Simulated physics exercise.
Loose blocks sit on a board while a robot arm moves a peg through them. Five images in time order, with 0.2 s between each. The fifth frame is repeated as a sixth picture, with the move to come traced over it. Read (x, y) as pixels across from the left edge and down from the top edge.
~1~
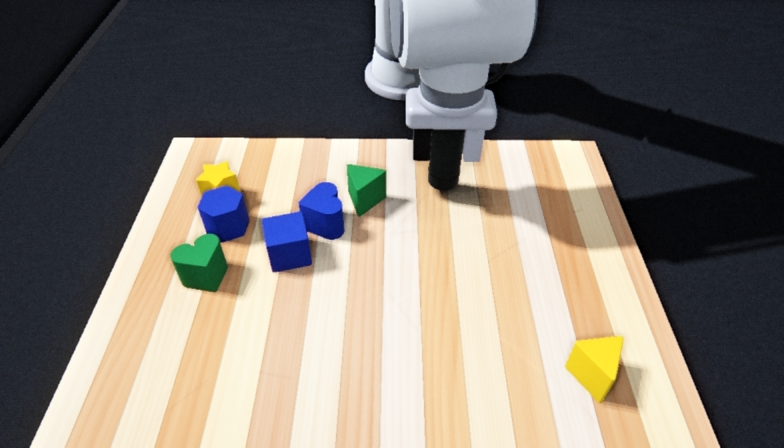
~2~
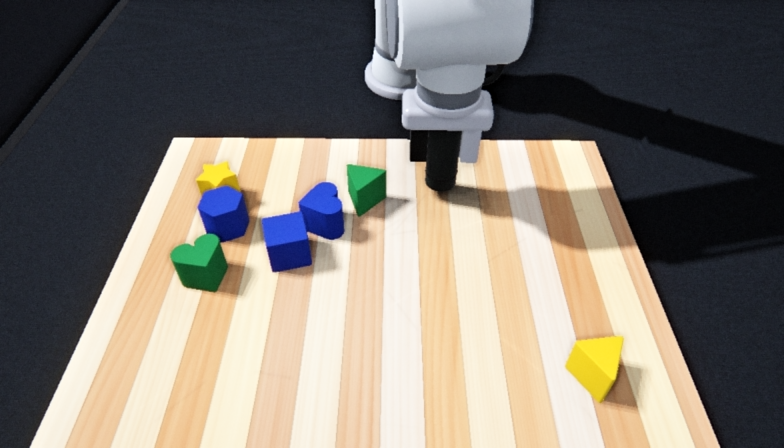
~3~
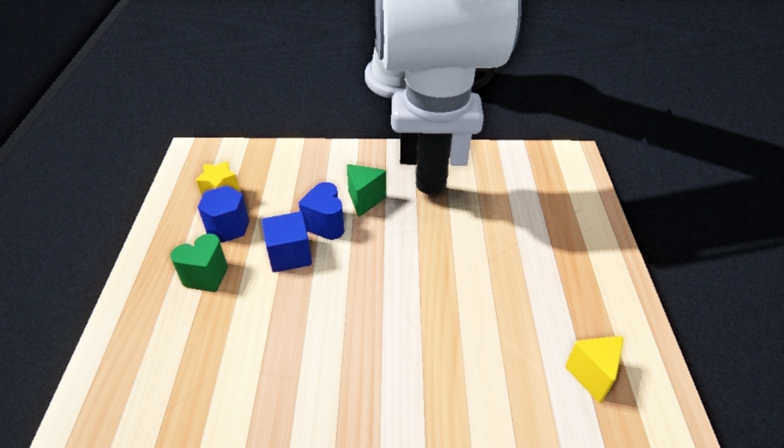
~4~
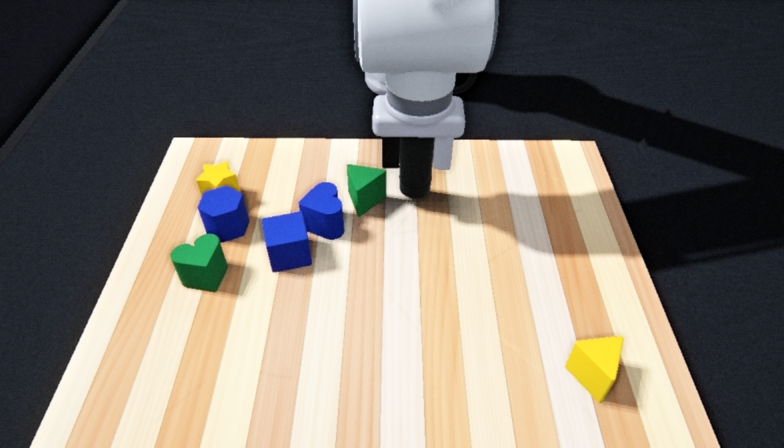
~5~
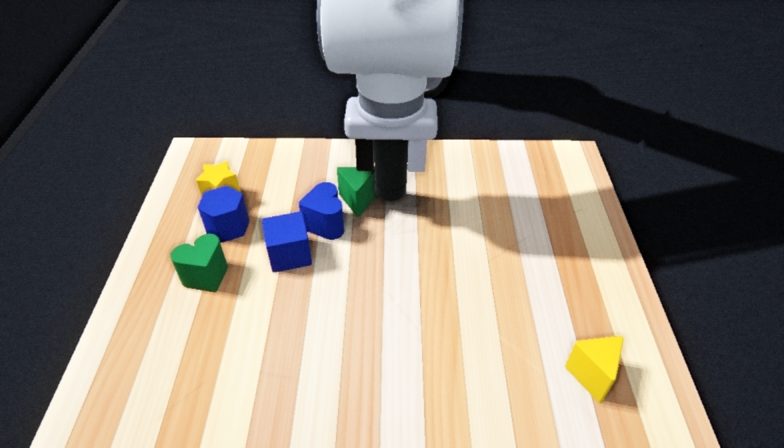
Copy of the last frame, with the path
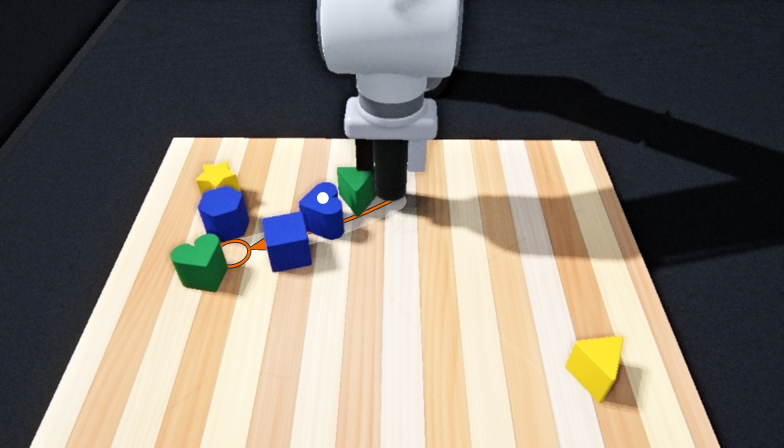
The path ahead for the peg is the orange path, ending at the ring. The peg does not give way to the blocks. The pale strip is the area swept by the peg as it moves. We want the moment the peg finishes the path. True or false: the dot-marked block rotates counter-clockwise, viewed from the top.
That statement is not accurate.
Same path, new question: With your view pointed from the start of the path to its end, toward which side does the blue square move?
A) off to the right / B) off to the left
(B)
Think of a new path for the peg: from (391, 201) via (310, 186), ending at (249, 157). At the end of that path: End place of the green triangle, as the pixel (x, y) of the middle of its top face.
The middle of its upper face will lie at (286, 176).
The line goes from (391, 201) by way of (344, 221) and (290, 237) to (232, 253); the dot is on the blue heart.
What follows on the original path. One third of the way, peg at (341, 212); blue square at (282, 229); blue heart at (306, 200); green triangle at (332, 174), turned 20° clockwise.
Two thirds of the way, peg at (286, 229); blue hexagonal block at (212, 200); blue square at (256, 239), turned 75° anticlockwise; blue heart at (255, 203), turned 40° clockwise; green triangle at (331, 174), turned 25° clockwise.
At the end, peg at (229, 244); green heart at (190, 254); yellow star-shaped block at (211, 170), turned 45° clockwise; blue hexagonal block at (194, 195), turned 35° anticlockwise; blue square at (241, 252), turned 90° anticlockwise; blue heart at (231, 202), turned 95° clockwise; green triangle at (331, 174), turned 25° clockwise.
